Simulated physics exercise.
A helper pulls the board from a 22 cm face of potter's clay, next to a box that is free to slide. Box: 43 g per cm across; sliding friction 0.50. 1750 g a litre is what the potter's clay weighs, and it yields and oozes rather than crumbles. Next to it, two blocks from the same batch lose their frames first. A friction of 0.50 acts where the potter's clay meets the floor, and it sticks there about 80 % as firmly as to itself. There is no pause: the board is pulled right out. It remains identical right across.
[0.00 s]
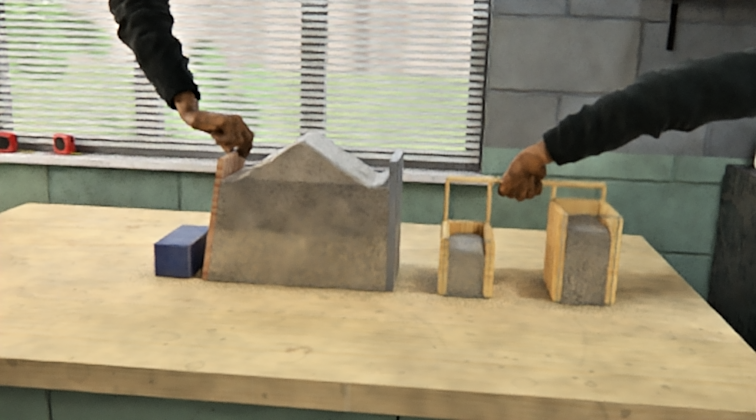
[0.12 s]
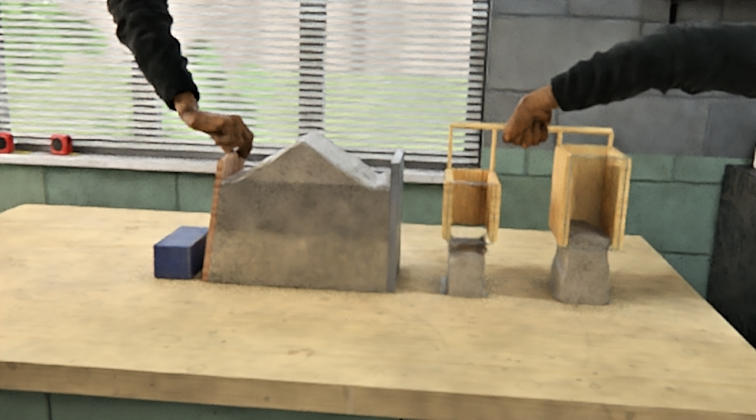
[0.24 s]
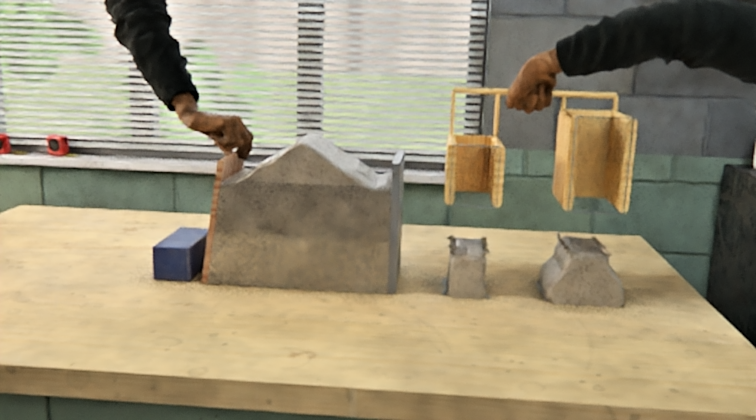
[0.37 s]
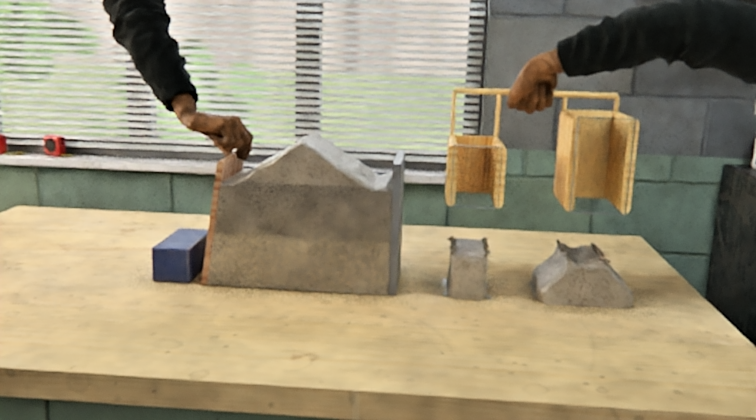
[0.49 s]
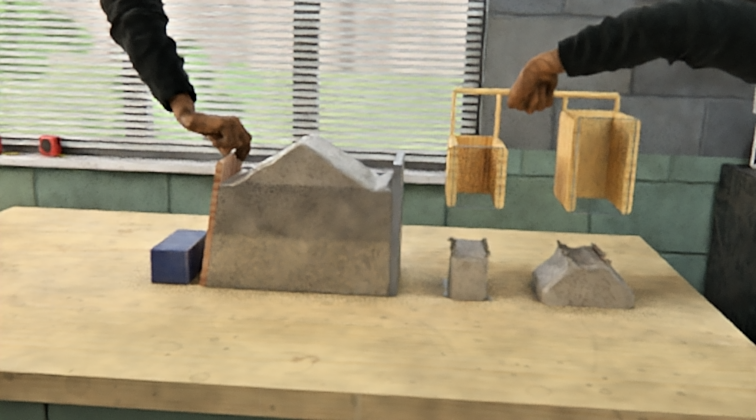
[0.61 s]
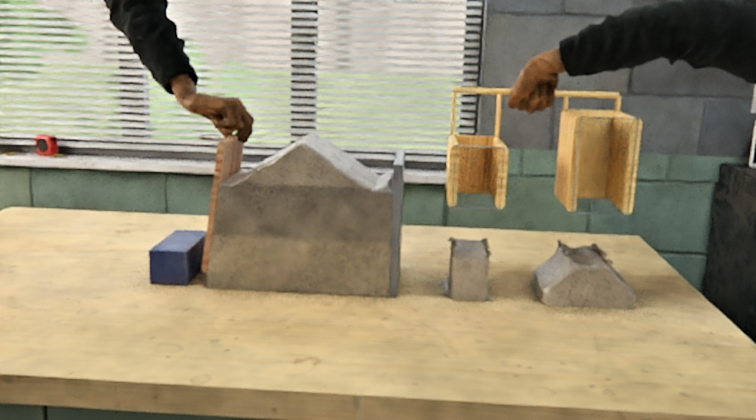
Two dark-sleeved arms reach over a pale wooden table, seen from the front by a steady camera, with a blinded window and a grey and green block wall behind. A large grey peaked mass of clay stands left of centre, a reddish-brown board and blue block at its left, two wood-cased grey blocks at right. The right hand lifts both joined casings, the wider block slumps and spreads while the narrow one barely changes, then the left hand draws the board slightly upward.
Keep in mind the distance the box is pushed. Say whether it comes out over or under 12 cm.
It comes out over.
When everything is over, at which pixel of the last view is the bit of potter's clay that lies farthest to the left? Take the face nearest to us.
It lies at around (82, 268) in the last picture.
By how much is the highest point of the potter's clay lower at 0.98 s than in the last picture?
The gap comes to about 5.0 centimetres.
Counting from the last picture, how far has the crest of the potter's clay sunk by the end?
The gap comes to roughly 8.0 centimetres.
After 0.78 s, the box has not moved.
After 0.98 s, the box has been pushed 4.8 cm.
After 1.18 s, the box has been pushed 15 cm.
After 1.38 s, the box has been pushed 21 cm.
After 1.58 s, the box has been pushed 22 cm.
